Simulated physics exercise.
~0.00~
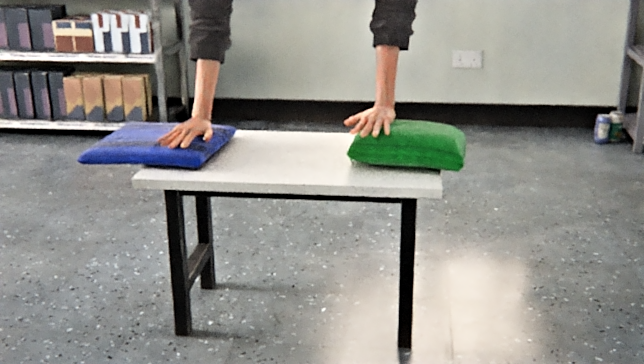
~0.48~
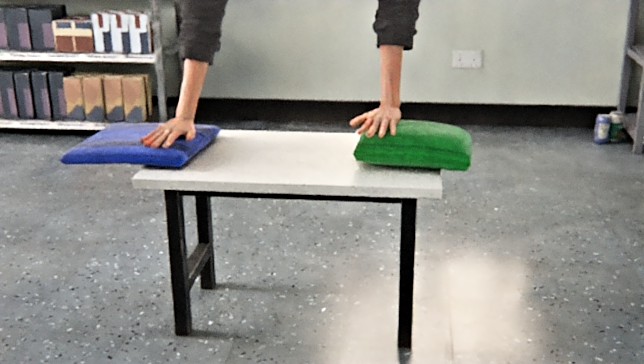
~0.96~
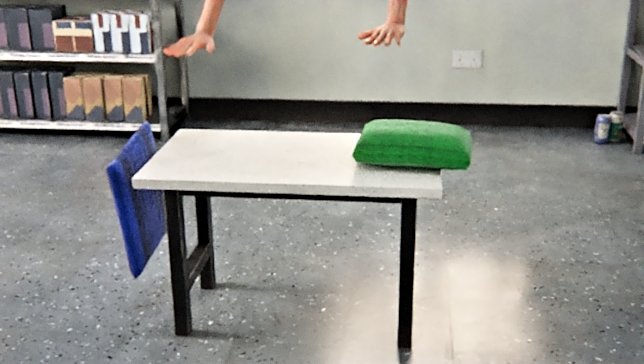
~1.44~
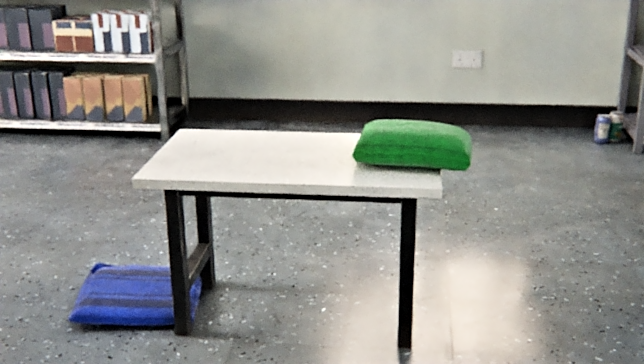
Blue seat pad pushed outward by a hand tipping off the table's left edge onto the floor, green soft bag staying on top.
